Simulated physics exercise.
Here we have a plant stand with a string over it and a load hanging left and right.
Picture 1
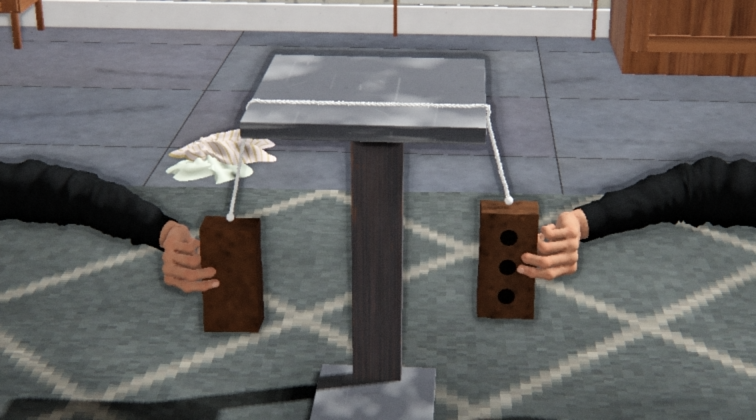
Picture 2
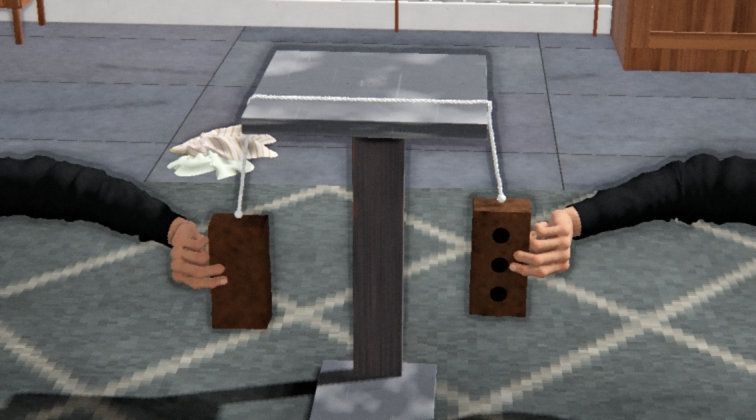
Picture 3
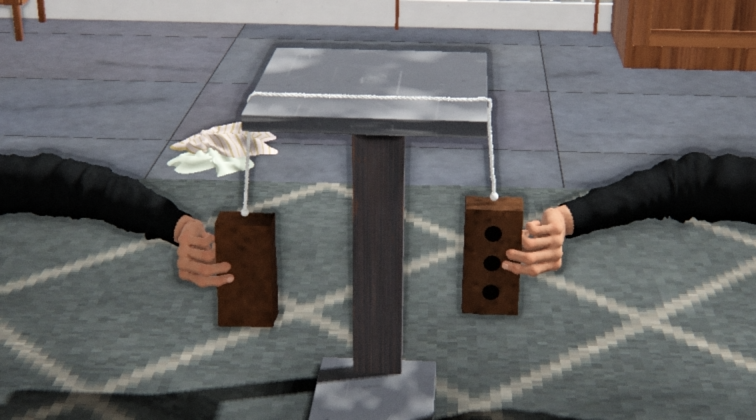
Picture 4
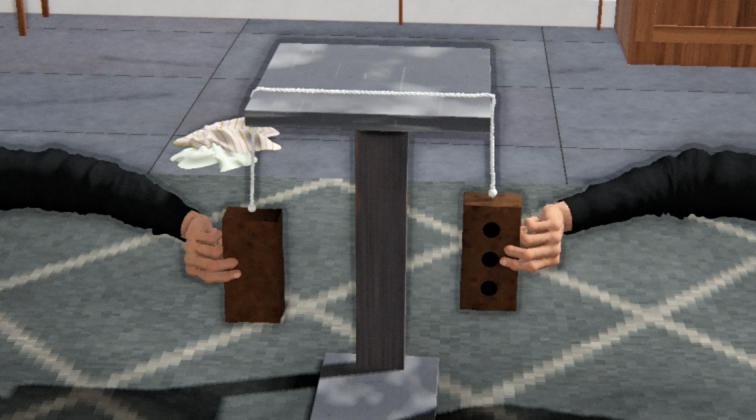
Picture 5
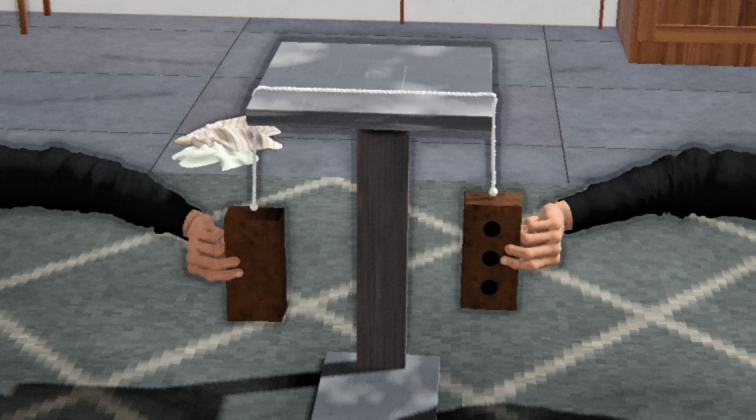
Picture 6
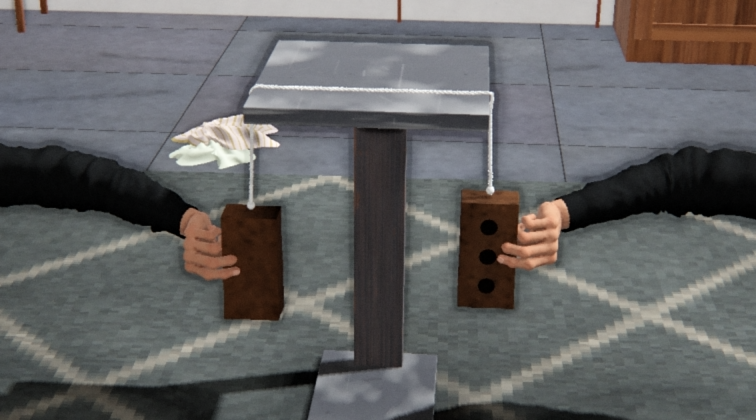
The clip shows two hands holding bricks tied to a white string draped over a plant stand, a pale shell-like object at left. The bricks shift slightly inward, the left one moving right and the right one moving left.
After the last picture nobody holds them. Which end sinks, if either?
The string hangs still.
Then, 0.44 s after the last picture, left brick hanging as before near (260, 263); right brick hanging as before near (482, 248).
Then, 0.96 s after the last picture, left brick hanging as before near (256, 263); right brick hanging as before near (486, 249).
Then, 1.48 s after the last picture, left brick hanging as before near (257, 263); right brick hanging as before near (482, 248).
At rest, left brick hanging as before near (261, 263); right brick hanging as before near (483, 248). The string keeps its balance.
